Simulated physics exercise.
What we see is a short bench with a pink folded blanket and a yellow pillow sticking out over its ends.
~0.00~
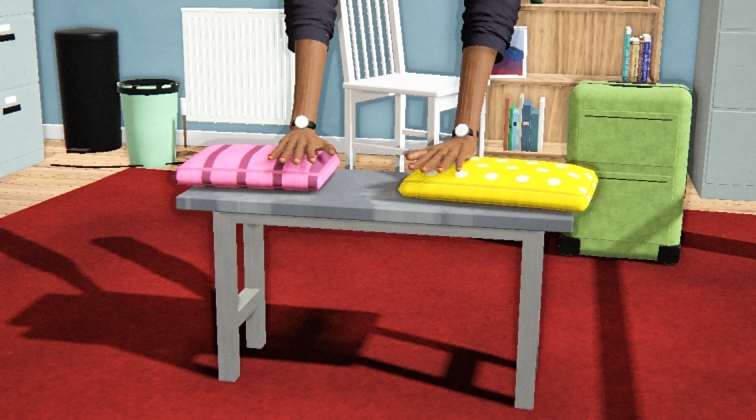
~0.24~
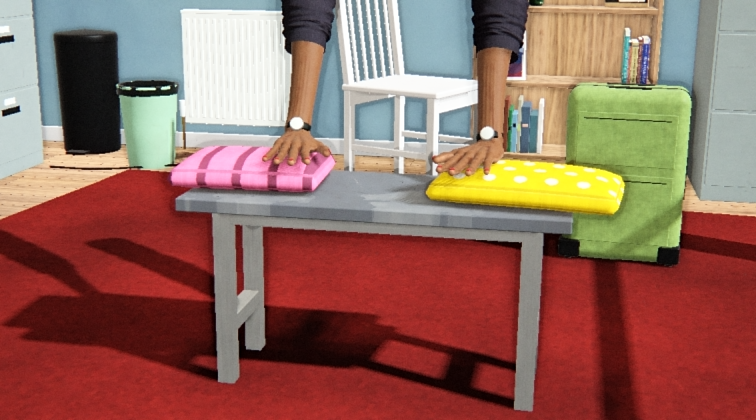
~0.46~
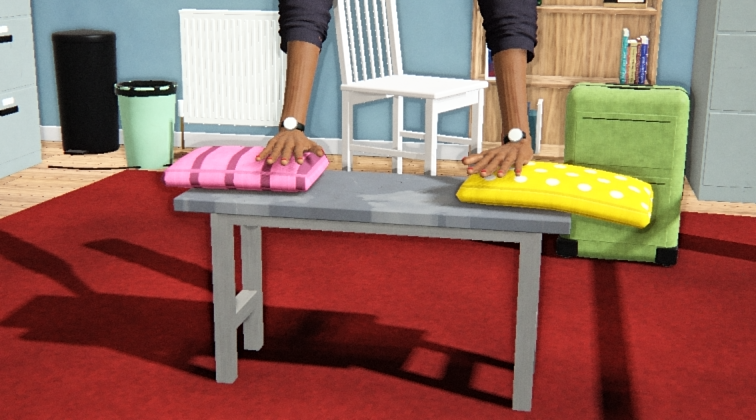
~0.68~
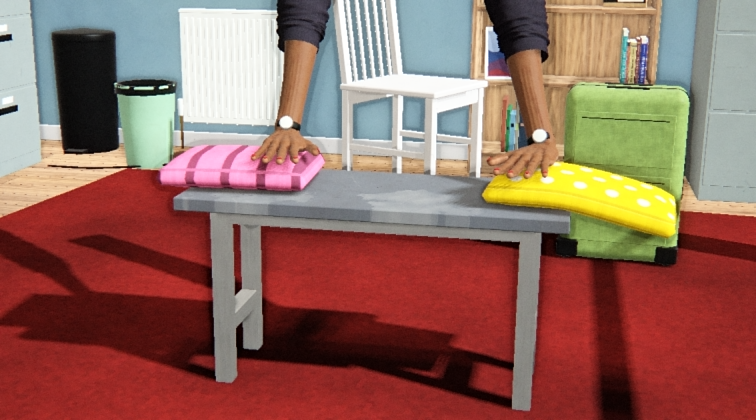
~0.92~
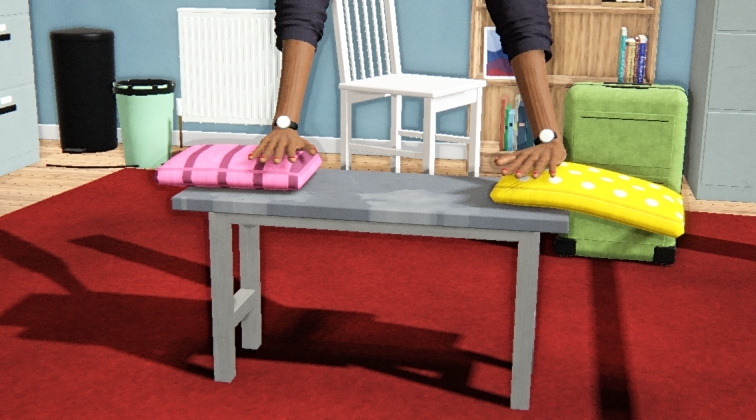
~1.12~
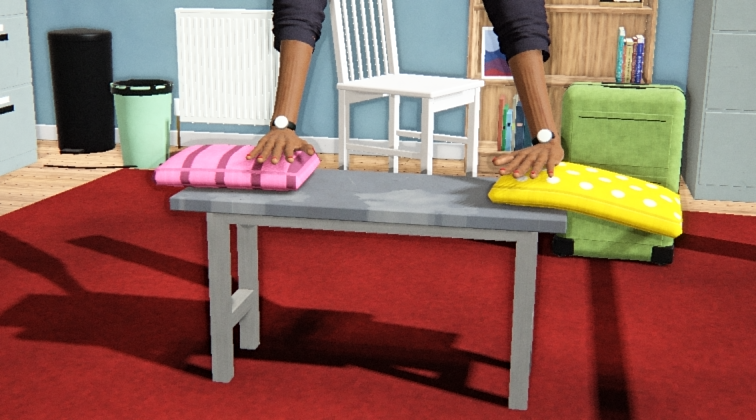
A yellow polka-dotted pillow and a pink striped folded blanket lie under a person's hands on a grey bench, seen from the front in a red-carpeted room. The pillow is at the right end and the blanket at the left, with a white chair and green suitcase behind. The right-hand arm slides the pillow rightward, its outer part sagging past the edge, then eases it back slightly, while the blanket shifts slightly left.
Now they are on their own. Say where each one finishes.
In the end the pink folded blanket remains on top, the yellow pillow goes down.
After 1.40 s, folded blanket as it was left; pillow tipping outwards near (588, 213).
After 1.62 s, folded blanket as it was left; pillow on the floor near (592, 315).
After 1.84 s, folded blanket as it was left; pillow on the floor near (609, 368).
In the end, folded blanket as it was left; pillow on the floor near (610, 377). The pink folded blanket holds its place and the yellow pillow slumps off the end.
